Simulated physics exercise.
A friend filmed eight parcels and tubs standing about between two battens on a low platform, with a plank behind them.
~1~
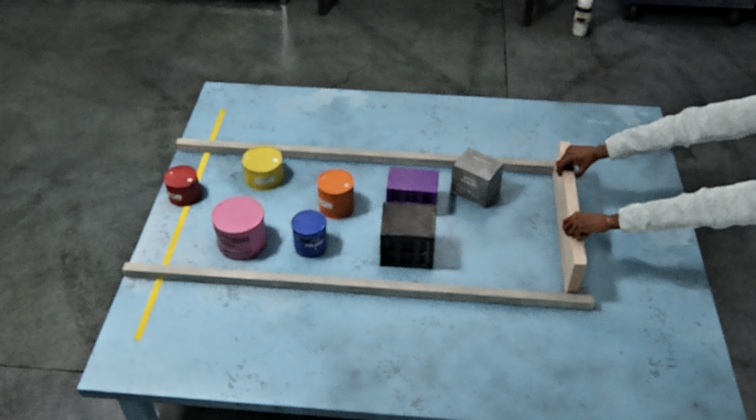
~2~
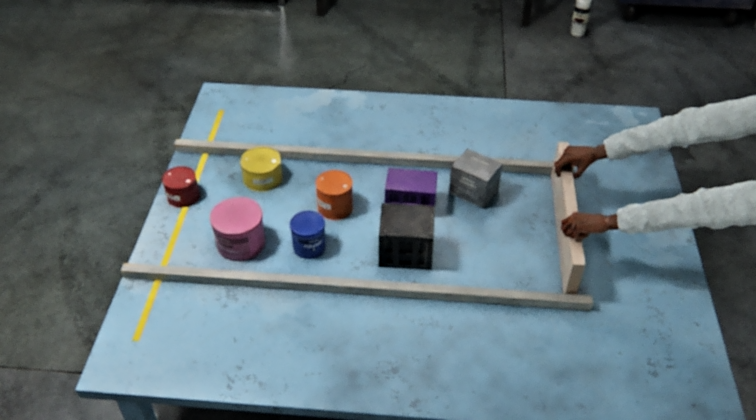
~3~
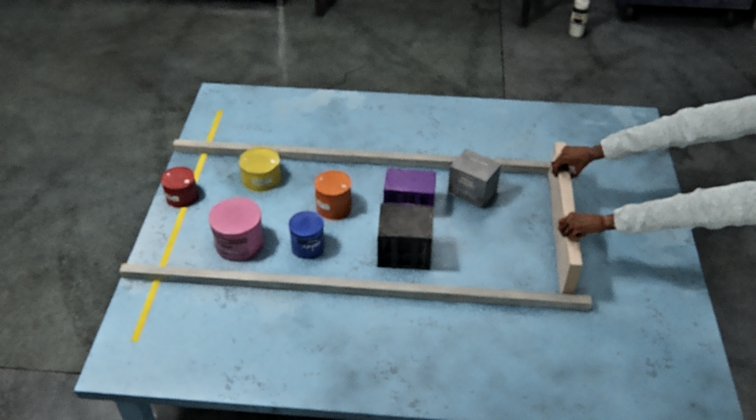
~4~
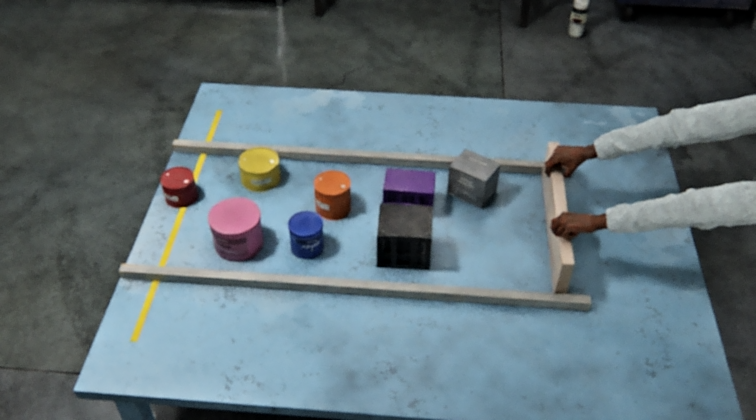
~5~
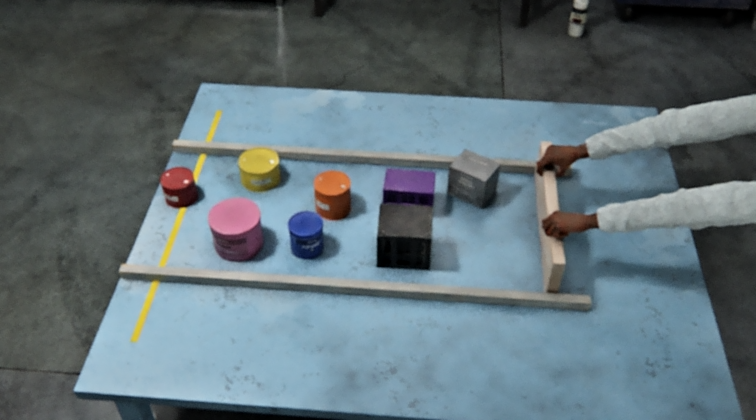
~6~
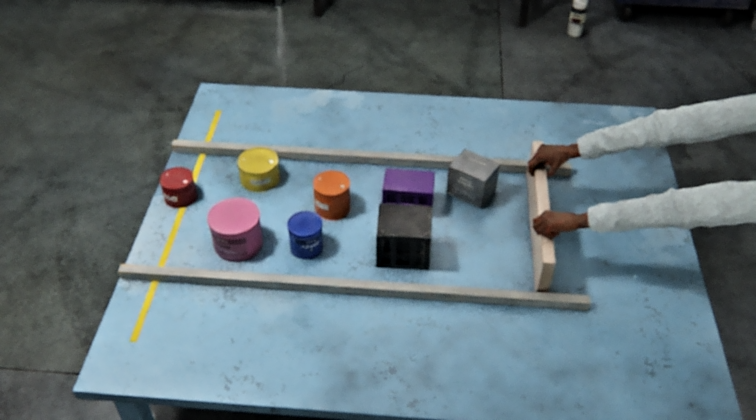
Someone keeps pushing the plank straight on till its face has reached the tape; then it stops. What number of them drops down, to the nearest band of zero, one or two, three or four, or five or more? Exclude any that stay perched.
I expect at least five to drop off the edge.
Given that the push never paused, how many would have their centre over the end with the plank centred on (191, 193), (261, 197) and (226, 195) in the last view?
Taking the places in turn, the counts are 5, 0 and 2.
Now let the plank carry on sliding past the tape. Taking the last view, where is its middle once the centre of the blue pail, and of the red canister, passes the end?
I'd put it close to (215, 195), and close to (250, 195) for the other one.
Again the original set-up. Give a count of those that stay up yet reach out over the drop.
The count would be 3.
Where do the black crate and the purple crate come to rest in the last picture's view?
Same order as the question: First (142, 219), second (159, 184).
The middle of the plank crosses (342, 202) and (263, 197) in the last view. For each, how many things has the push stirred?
By the first moment it's 6, by the second it's 8.
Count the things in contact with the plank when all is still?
At rest, 3 are in contact.
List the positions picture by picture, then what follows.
The first frame shows red canister (183, 186); pink pail (240, 229); yellow canister (263, 168); plank (568, 215); tape (186, 208).
The second frame shows pink pail (239, 229); blue pail (308, 235).
The third frame shows yellow canister (260, 169); grey box (474, 179).
The fourth frame shows red canister (179, 188); orange canister (333, 195).
The fifth frame shows pink pail (237, 230); black crate (405, 237).
The sixth frame shows red canister (179, 188); pink pail (236, 230); yellow canister (259, 170); plank (539, 214); tape (182, 209).
Soon after, none off yet; red canister at rest near (179, 188); pink pail at rest near (236, 230); yellow canister at rest near (259, 170).
After that, none off yet; red canister at rest near (179, 188); pink pail displaced about its own width near (182, 227); yellow canister displaced a little near (248, 168).
In the end, the number that fall off is five or more; gone, orange canister, blue pail, yellow canister, pink pail and red canister.
